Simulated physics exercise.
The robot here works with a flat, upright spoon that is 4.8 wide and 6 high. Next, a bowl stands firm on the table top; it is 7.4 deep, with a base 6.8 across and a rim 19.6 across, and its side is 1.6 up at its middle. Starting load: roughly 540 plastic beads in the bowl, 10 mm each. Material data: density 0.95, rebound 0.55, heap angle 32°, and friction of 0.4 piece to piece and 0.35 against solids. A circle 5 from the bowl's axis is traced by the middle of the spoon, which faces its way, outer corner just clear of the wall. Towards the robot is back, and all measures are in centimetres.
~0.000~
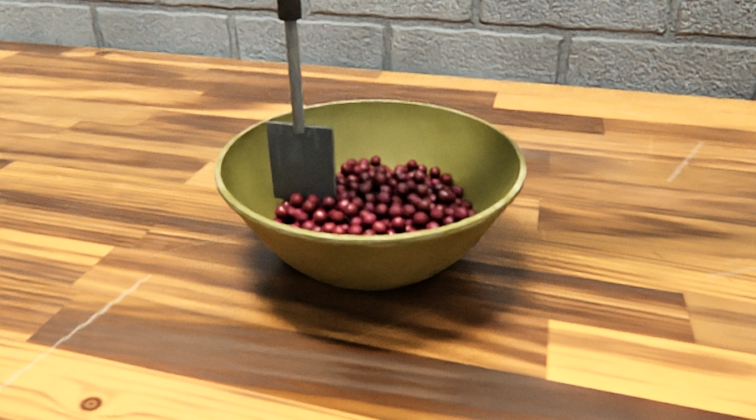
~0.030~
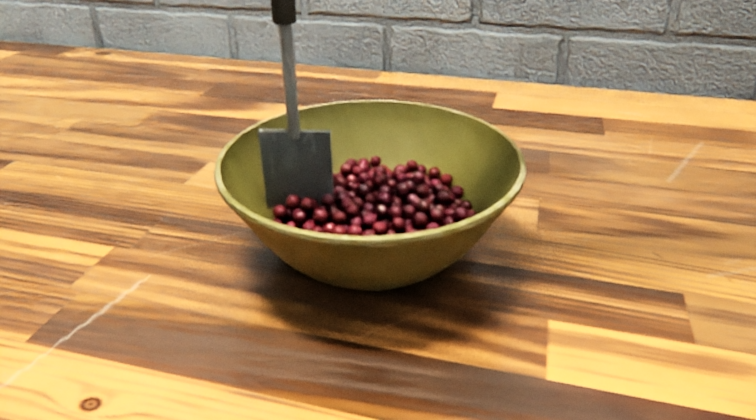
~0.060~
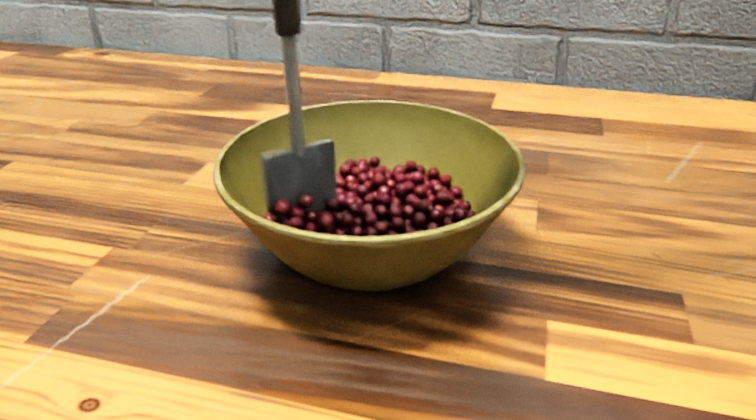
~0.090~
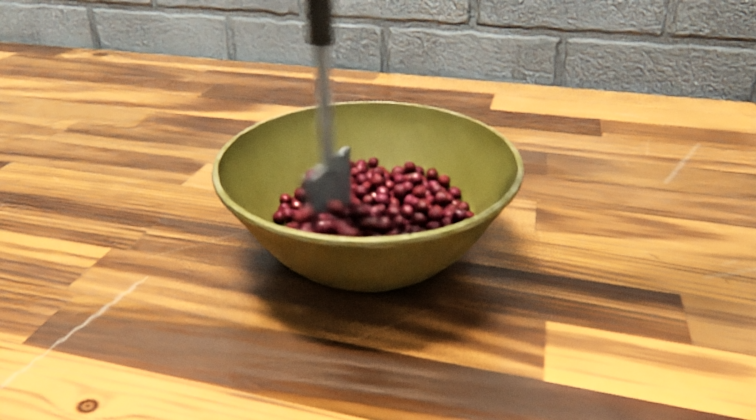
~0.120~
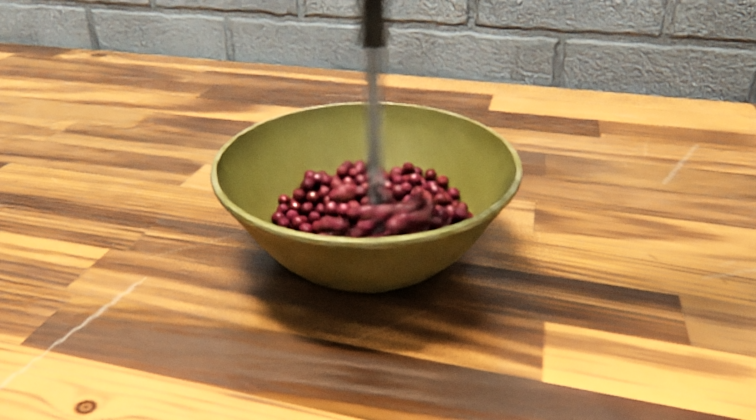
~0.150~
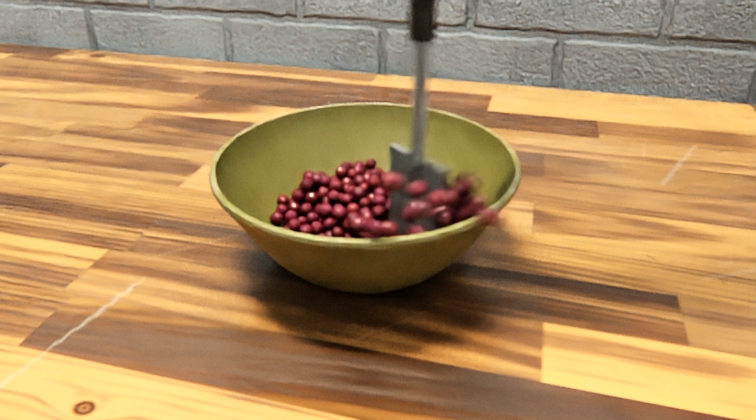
At the start, a flat metal spatula stands upright at the left side of a green bowl of dark red beads on a wooden table. It dips lower, turns, and sweeps rightward through the beads, pushing them along, until several blur up near the bowl's right rim while the bowl stays still.
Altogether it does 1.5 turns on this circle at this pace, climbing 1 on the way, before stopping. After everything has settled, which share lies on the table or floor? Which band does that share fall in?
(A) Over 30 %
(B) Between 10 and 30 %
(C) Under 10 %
B.
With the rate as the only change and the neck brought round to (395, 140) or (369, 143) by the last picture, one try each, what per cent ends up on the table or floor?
Some 15 and 10 %.
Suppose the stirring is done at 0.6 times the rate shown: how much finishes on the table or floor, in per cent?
I'd say about 5 %.
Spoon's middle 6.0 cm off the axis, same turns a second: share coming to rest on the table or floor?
It would be near 0 per cent.
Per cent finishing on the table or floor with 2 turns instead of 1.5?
Estimate: Near 20 %.
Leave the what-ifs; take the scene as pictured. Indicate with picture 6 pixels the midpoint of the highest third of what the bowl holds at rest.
Centre, approx.: (359, 215).
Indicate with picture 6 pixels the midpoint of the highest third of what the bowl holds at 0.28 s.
Look near (348, 172) for its middle.
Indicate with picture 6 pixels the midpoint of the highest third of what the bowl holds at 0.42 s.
In the final view it lies at about (343, 214).
After 0.28 s, 294° round, highest piece 12 above the table; 490 in the bowl, 3 on the table or floor, 49 in flight or on the tool.
After 0.42 s, 83° round, highest piece 12 above the table; 460 in the bowl, 46 on the table or floor, 36 in flight or on the tool.
After 0.68 s, 180° round, highest piece 5 above the table; 455 in the bowl, 86 on the table or floor, 1 in flight or on the tool.
After 1.38 s, 180° round, highest piece 5 above the table; 455 in the bowl, 87 on the table or floor.
At rest, 455 in the bowl, 87 on the table or floor. That is 16 % on the table or floor.
